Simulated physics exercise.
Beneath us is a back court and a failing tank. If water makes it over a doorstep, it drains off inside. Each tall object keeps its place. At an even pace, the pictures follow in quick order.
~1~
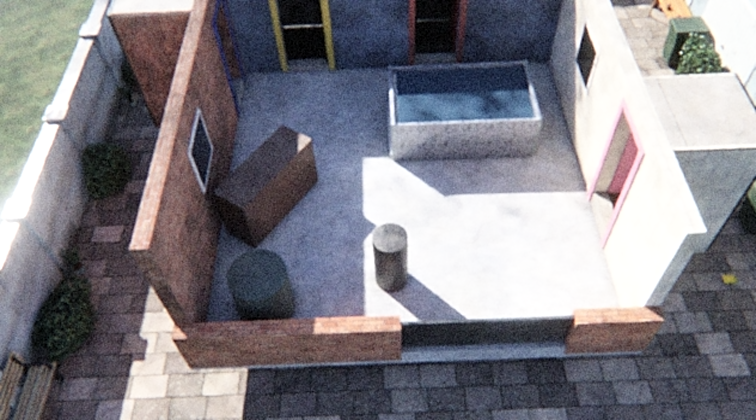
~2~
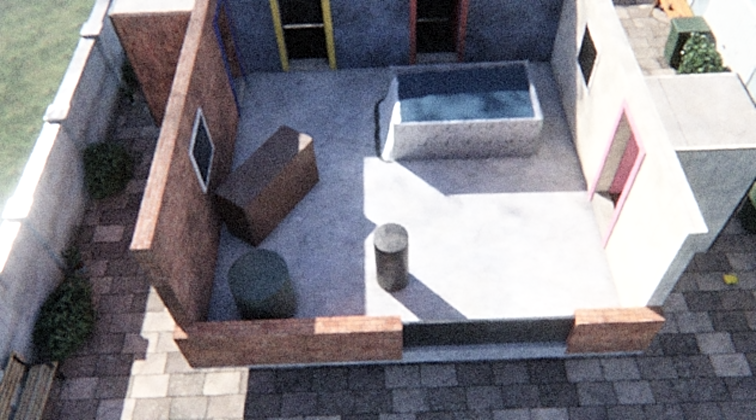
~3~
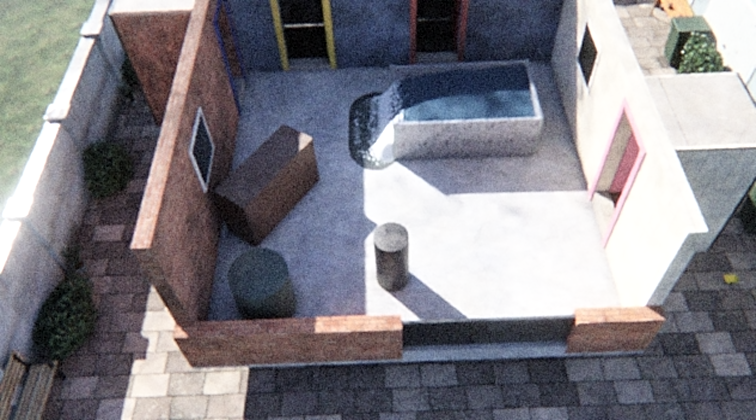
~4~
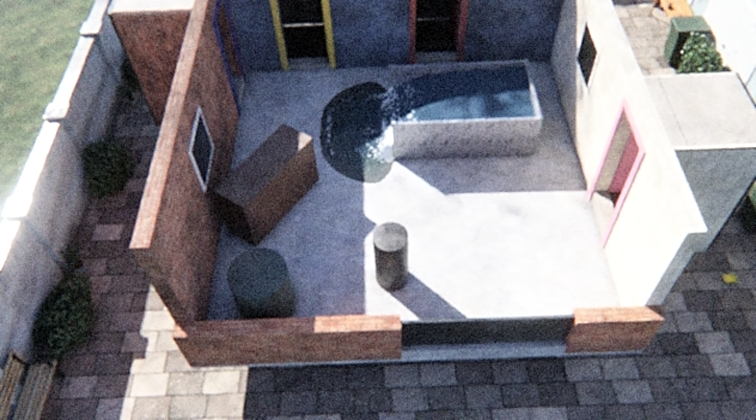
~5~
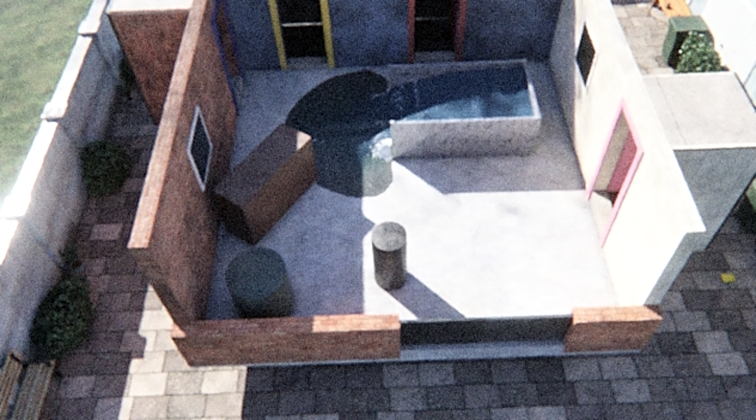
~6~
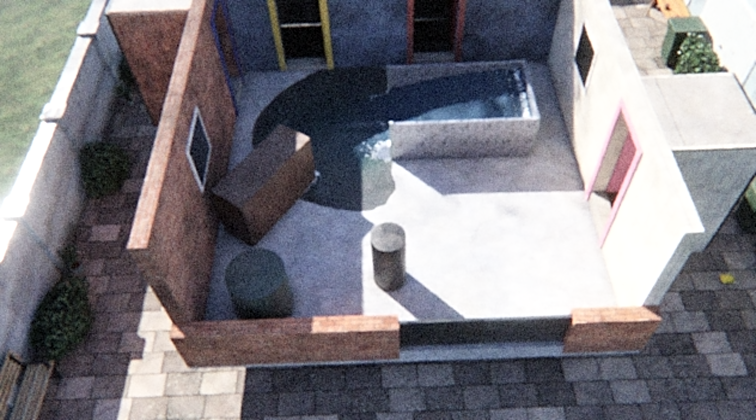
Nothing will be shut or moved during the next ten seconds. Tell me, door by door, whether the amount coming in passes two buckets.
The yellow door lets too much in there. The blue door lets too much in there. The red door lets in little enough there. The pink door lets in little enough there.
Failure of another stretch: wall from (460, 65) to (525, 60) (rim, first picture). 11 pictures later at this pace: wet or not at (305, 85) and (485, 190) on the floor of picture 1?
Note: Point one inundated; point two unreached.
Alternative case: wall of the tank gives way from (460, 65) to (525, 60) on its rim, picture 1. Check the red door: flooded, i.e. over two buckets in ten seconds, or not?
My guess is that the red door surpasses the threshold.
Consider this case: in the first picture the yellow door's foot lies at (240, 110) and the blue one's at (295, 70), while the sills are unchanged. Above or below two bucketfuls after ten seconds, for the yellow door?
One by one: Yellow goes over.
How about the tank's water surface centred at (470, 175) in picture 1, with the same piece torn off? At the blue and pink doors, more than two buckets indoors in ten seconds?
Briefly, the blue door stays within the limit and the pink door stays within the limit.
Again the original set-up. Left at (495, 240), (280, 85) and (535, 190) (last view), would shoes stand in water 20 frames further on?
In turn, the points end up high and dry, soaked and high and dry.
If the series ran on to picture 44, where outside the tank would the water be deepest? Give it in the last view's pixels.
At about (538, 64).
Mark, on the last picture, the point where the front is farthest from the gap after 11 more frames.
The front tops out at about (205, 322).
A moment on, water covers 30 % of the floor; the yellow door wet at the sill, nothing in, the blue door under two buckets in, the red door not reached, the pink door not reached.
Next, water covers 35 % of the floor; the yellow door under two buckets in, the blue door over two buckets in, the red door not reached, the pink door not reached.
Then, water covers 45 % of the floor; the yellow door far over two buckets in, the blue door far over two buckets in, the red door wet at the sill, nothing in, the pink door not reached.
Later, water covers 80 % of the floor; the yellow door far over two buckets in, the blue door far over two buckets in, the red door wet at the sill, nothing in, the pink door not reached.
In the end, water covers 95 % of the floor; the yellow door far over two buckets in, the blue door far over two buckets in, the red door wet at the sill, nothing in, the pink door wet at the sill, nothing in.
